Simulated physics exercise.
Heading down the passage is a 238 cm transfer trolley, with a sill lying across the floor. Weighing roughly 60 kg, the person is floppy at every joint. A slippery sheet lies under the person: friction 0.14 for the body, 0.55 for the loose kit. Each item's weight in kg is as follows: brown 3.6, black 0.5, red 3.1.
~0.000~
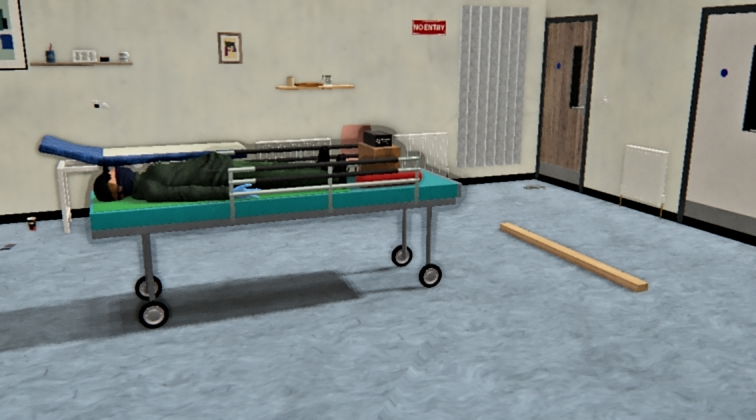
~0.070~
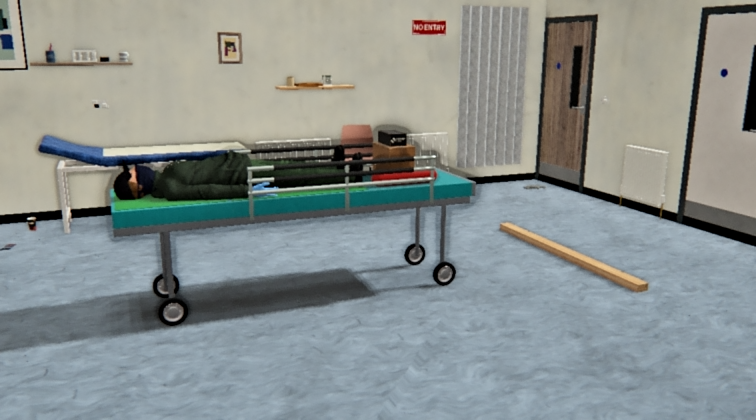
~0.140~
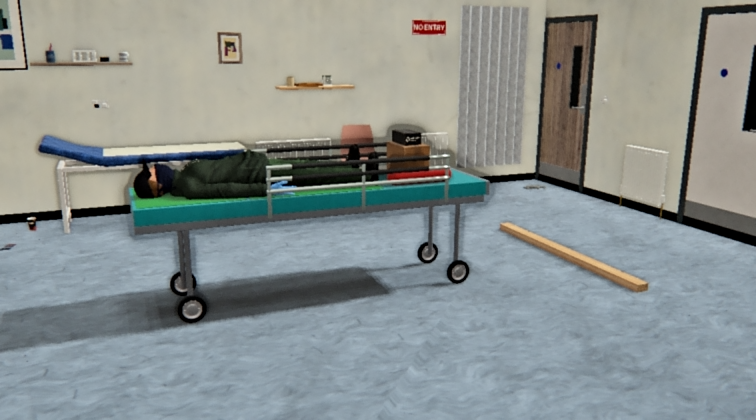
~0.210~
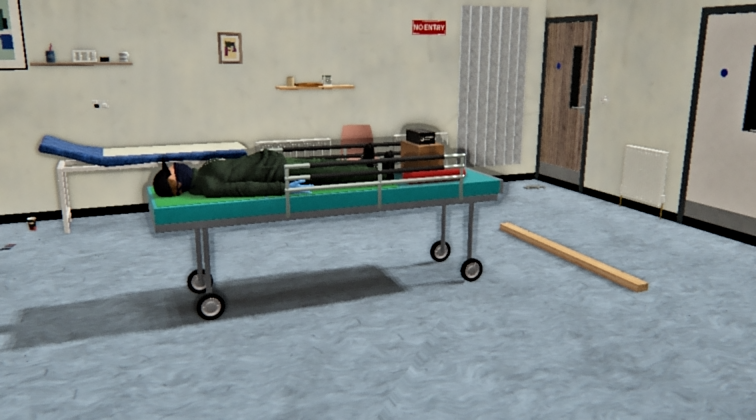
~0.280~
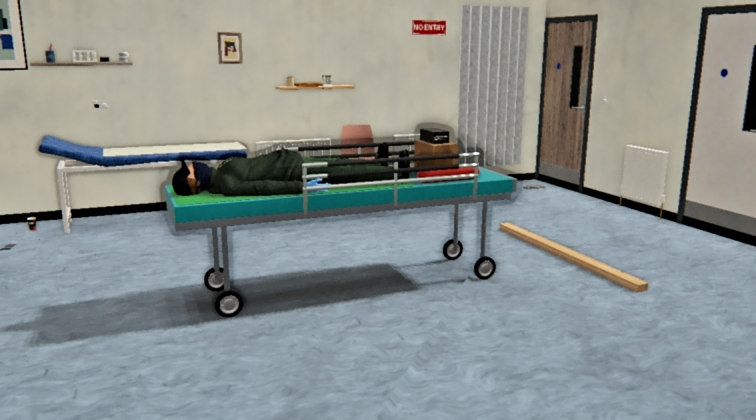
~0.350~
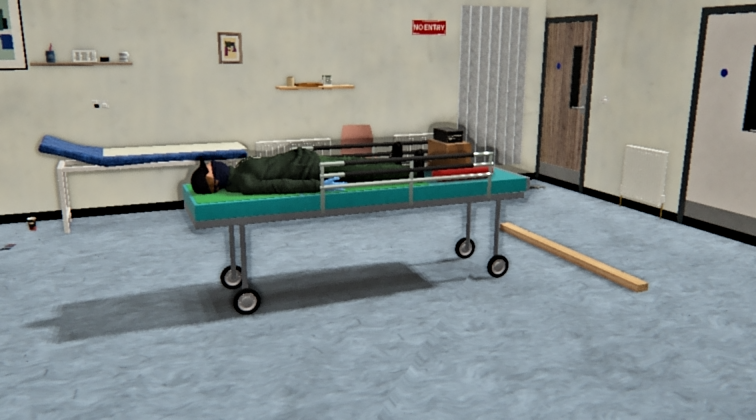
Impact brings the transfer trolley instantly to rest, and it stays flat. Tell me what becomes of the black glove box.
The black glove box keeps its place.
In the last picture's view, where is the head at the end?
Around (422, 166).
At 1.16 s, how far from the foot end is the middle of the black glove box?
Position: About 15 cm short.
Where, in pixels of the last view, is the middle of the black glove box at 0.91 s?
Close to pixel (544, 130) in the final frame.
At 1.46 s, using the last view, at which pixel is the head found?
Estimate: About (409, 166).
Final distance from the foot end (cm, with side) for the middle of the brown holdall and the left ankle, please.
Brown holdall 10 short, left ankle 10 short.
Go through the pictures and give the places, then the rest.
Black glove box (377, 139), red gas bottle (390, 178), left ankle (318, 171); 0 cm covered, 125 to go, in the first picture.
Black glove box (392, 138), red gas bottle (405, 177), left ankle (333, 170); 12 cm covered, 114 to go, in the second picture.
Black glove box (406, 137), red gas bottle (420, 176), left ankle (348, 169); 23 cm covered, 102 to go, in the third picture.
Black glove box (420, 136), red gas bottle (435, 175), left ankle (362, 168); 35 cm covered, 90 to go, in the fourth picture.
Black glove box (434, 136), red gas bottle (449, 174), left ankle (377, 167); 46 cm covered, 79 to go, in the fifth picture.
Black glove box (448, 135), red gas bottle (463, 173), left ankle (391, 166); 58 cm covered, 67 to go. Speed about 1.7 m/s, in the sixth picture.
The jolt is at 0.76 s.
After 0.91 s the black glove box is 27 cm short of the foot end, tilted 0°, near (544, 130) in the last picture's view.
After 1.16 s the black glove box is 16 cm short of the foot end, tilted 5°, near (556, 129) in the last picture's view; the red gas bottle 7 cm short of the foot end, tilted 15°.
After 1.46 s the black glove box is 7 cm short of the foot end, tilted 0°, near (567, 130) in the last picture's view; the red gas bottle 0 cm short of the foot end, tilted 80°.
When all is still (3.4 s), brown holdall stays on; black glove box stays on; red gas bottle drops off; left ankle stops short of the foot end.
